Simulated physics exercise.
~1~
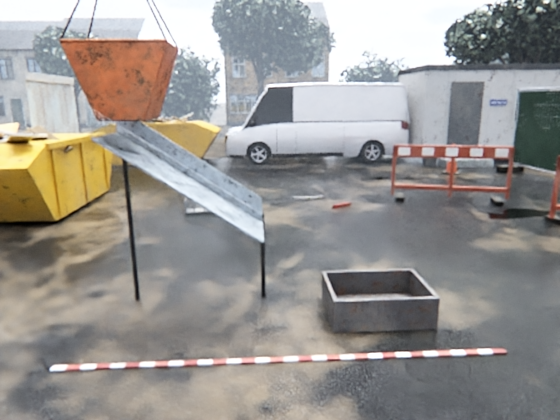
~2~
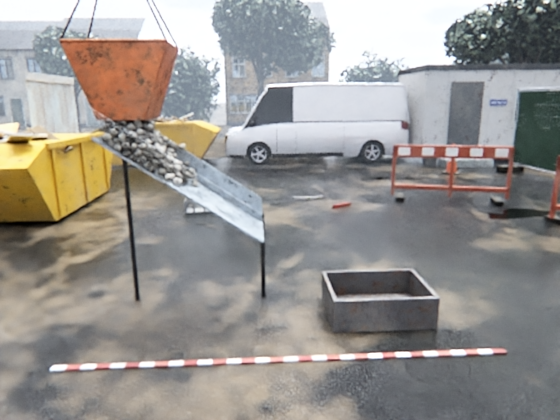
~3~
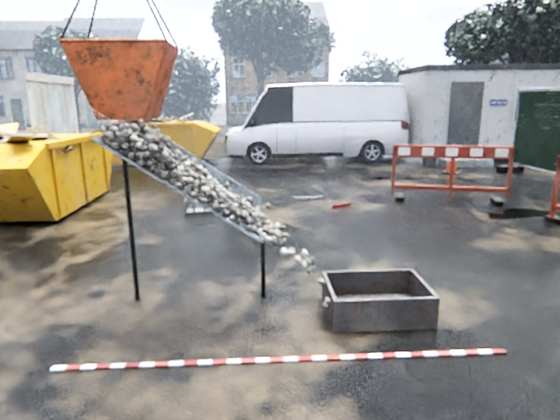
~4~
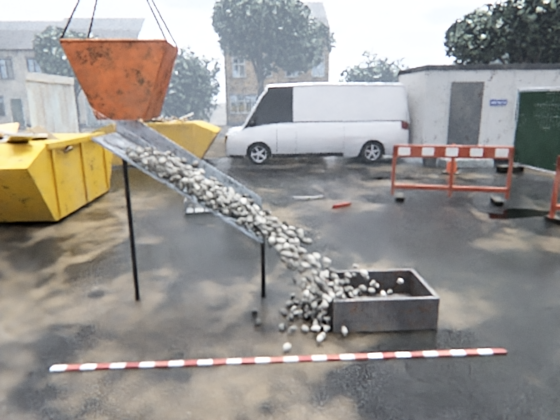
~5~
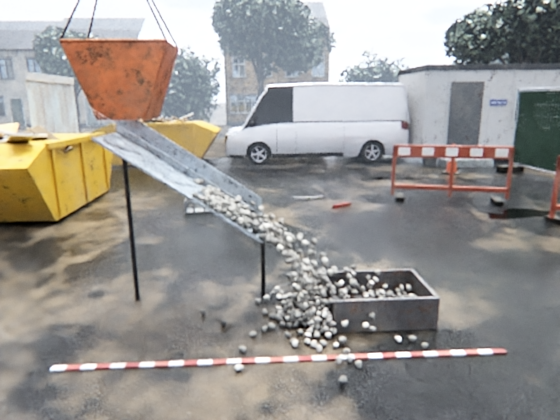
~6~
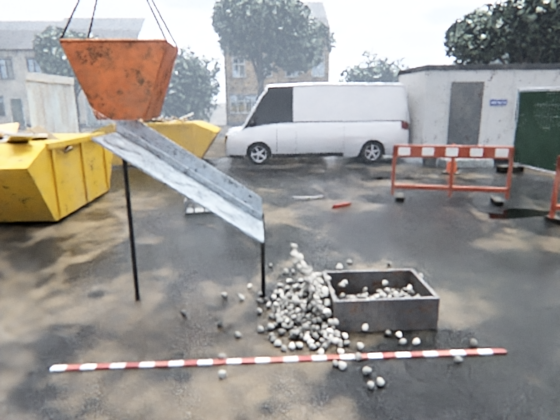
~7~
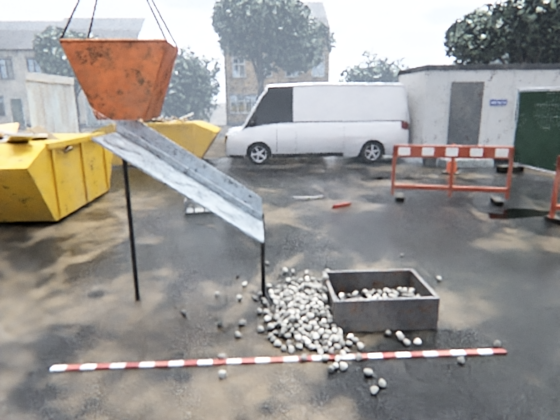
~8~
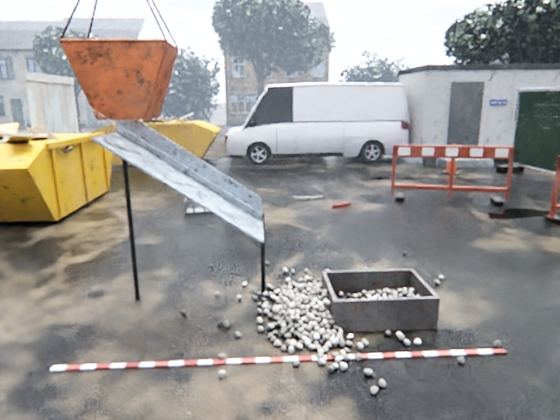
At first, an orange hopper hangs still above a sloping steel slide in a wet yard, with a grey open bin on the ground to the right. Pale rounded stones then pour from the hopper and spread down the slide. They reach its lower edge and tumble off, some dropping into the bin but more piling up on its left side. As the slide empties, a few stones scatter past the striped staff and around the bin. Finally the heap slumps and settles, leaving most stones left of the bin and a smaller share inside.
